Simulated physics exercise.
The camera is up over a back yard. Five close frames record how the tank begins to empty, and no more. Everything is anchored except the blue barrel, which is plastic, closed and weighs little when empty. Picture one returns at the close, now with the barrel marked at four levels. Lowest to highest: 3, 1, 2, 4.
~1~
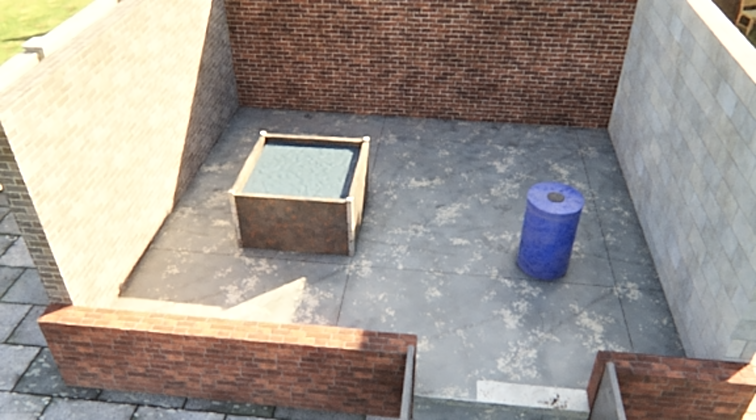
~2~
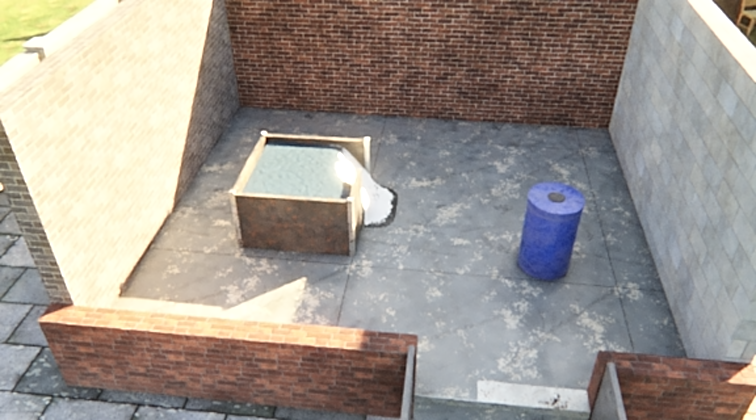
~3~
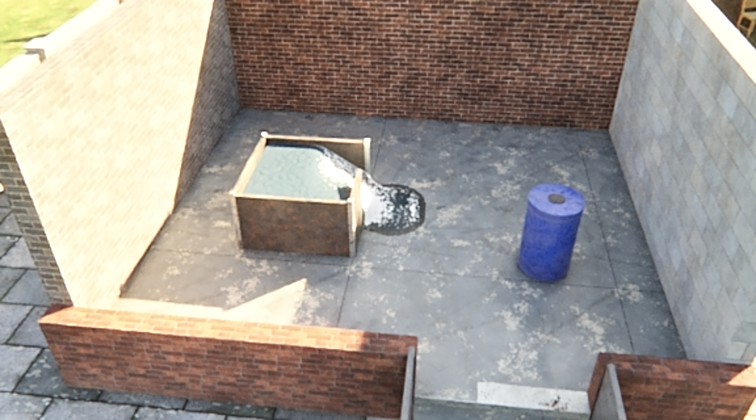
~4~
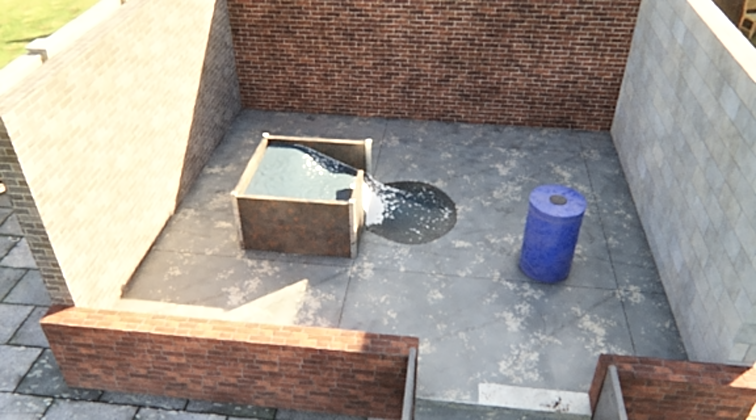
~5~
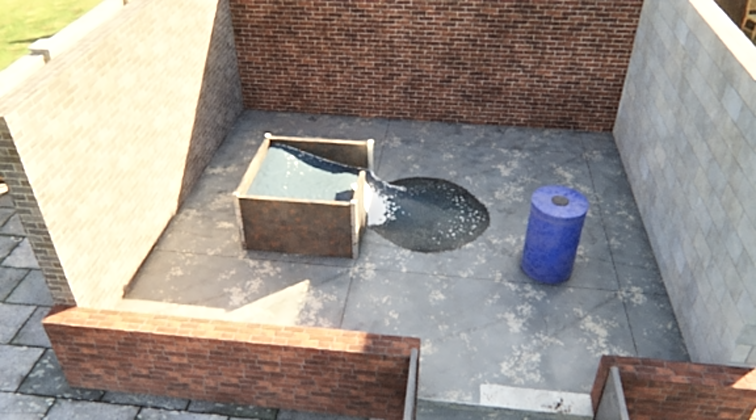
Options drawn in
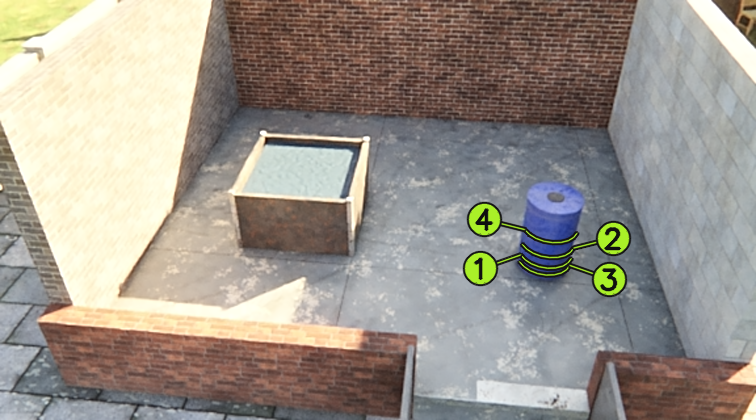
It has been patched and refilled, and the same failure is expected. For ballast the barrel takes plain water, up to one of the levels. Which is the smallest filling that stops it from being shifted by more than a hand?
1 is the one.
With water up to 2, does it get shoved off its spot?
No.
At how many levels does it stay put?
Three.
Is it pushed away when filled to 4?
No, that is safe.
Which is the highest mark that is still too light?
That would be 3.
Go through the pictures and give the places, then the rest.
Lid of the blue barrel at (555, 198); tank full, its middle at (304, 171); open gate at (506, 346).
Water covers 1 % of the ground and is seen nearest the barrel at (384, 214).
Water covers 2 % of the ground and is seen nearest the barrel at (409, 225).
Water covers 4 % of the ground and is seen nearest the barrel at (442, 225).
Lid of the blue barrel at (559, 201); water covers 6 % of the ground and is seen nearest the barrel at (475, 229).
On the marked copy, 1 at (547, 268); 2 at (549, 257); 3 at (546, 275); 4 at (552, 242); from the bottom up 3, 1, 2, 4.
With 1, it does not move.
With 2, it does not move.
With 3, it is pushed about its own width away.
With 4, it does not move.
